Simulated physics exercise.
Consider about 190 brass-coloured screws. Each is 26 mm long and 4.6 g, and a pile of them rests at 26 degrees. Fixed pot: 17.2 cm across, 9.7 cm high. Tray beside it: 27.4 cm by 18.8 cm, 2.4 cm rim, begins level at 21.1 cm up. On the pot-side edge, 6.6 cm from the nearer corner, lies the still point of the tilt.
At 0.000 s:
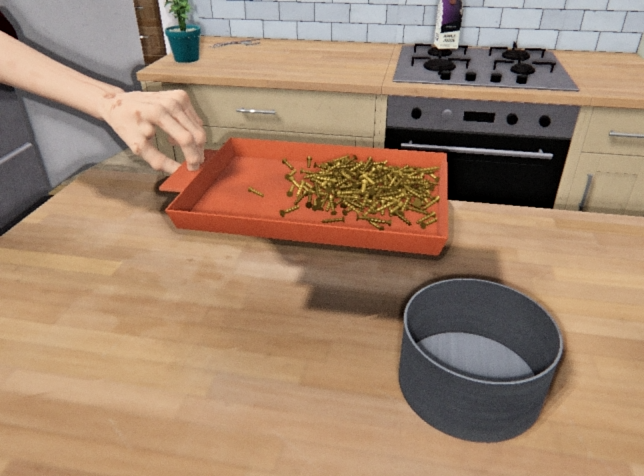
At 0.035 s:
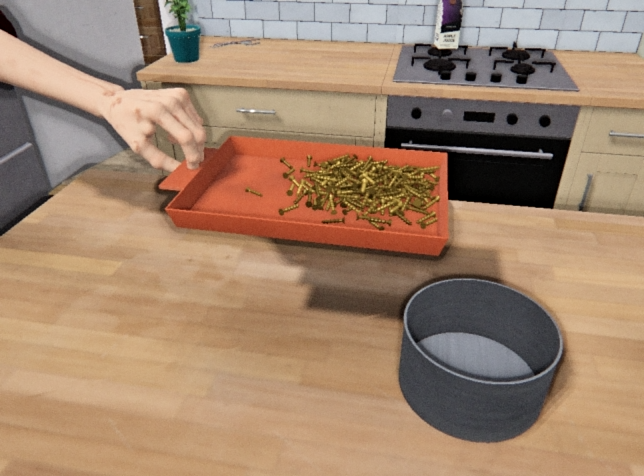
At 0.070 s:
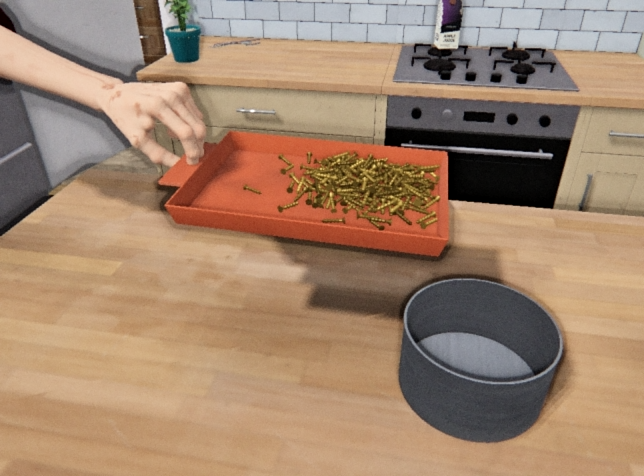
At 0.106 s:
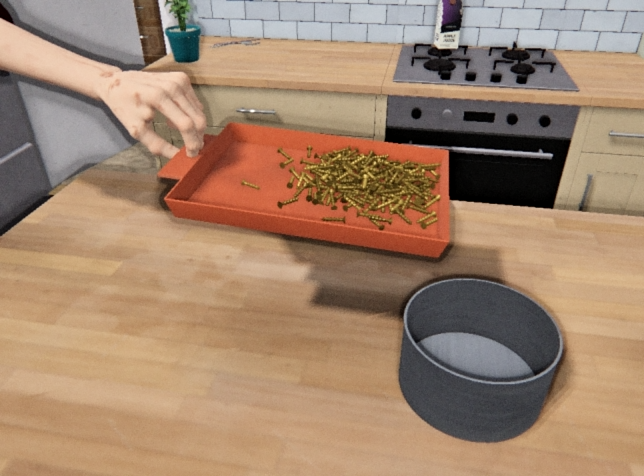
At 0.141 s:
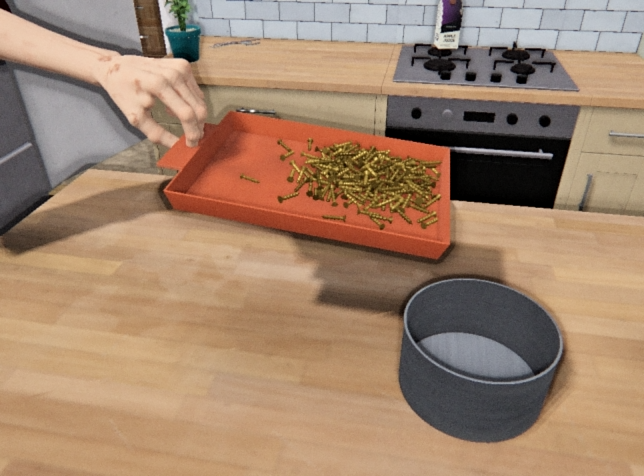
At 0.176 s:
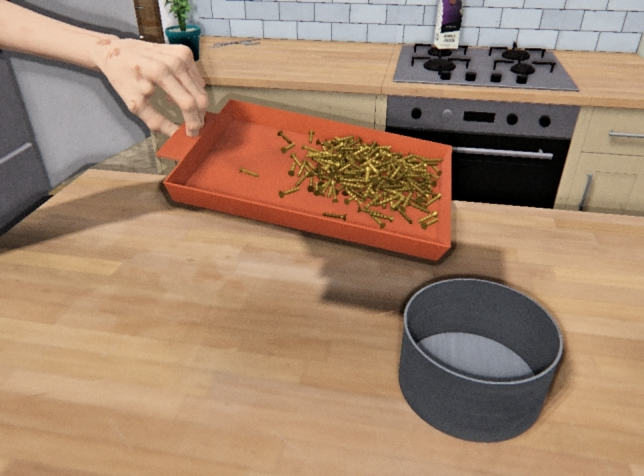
In a kitchen, a hand at the left holds a red tray of brass-coloured screws above a wooden counter, near a dark round pot, and raises the tray's left side slightly, tilting it down toward the right.
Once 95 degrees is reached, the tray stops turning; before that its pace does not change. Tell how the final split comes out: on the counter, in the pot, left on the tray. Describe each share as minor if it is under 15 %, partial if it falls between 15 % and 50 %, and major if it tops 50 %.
Counter: My guess is a mere handful of the pieces, pot: My guess is the majority of the pieces, tray: My guess is a mere handful of the pieces.
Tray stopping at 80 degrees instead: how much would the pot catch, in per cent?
I'd put it at close to 90 per cent.
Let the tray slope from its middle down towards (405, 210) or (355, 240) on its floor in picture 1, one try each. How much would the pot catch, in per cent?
First try: About 70 percent; second try: About 45 percent.
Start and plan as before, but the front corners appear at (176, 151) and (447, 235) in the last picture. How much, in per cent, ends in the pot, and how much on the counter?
Pot 50, counter 50.
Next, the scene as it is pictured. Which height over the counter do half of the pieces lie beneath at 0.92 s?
Around 22 cm up.
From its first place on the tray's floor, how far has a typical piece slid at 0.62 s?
Roughly 7 cm.
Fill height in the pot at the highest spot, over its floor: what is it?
Some 3.0 cm above the floor.
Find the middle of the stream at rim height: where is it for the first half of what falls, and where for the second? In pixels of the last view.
It passes about (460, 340) first and (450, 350) afterwards.
After 0.62 s, tilt 51 degrees; the tray holds 100 %, the pot 0 %.
Then, at 0.92 s, tilt 78 degrees; the tray holds 80 %, the pot 10 %.
After 1.32 s, tilt 95 degrees; the tray holds 0 %, the pot 90 %.
In the end, at 2.2 s, counter 5 %, pot 95 %, tray 0 %.
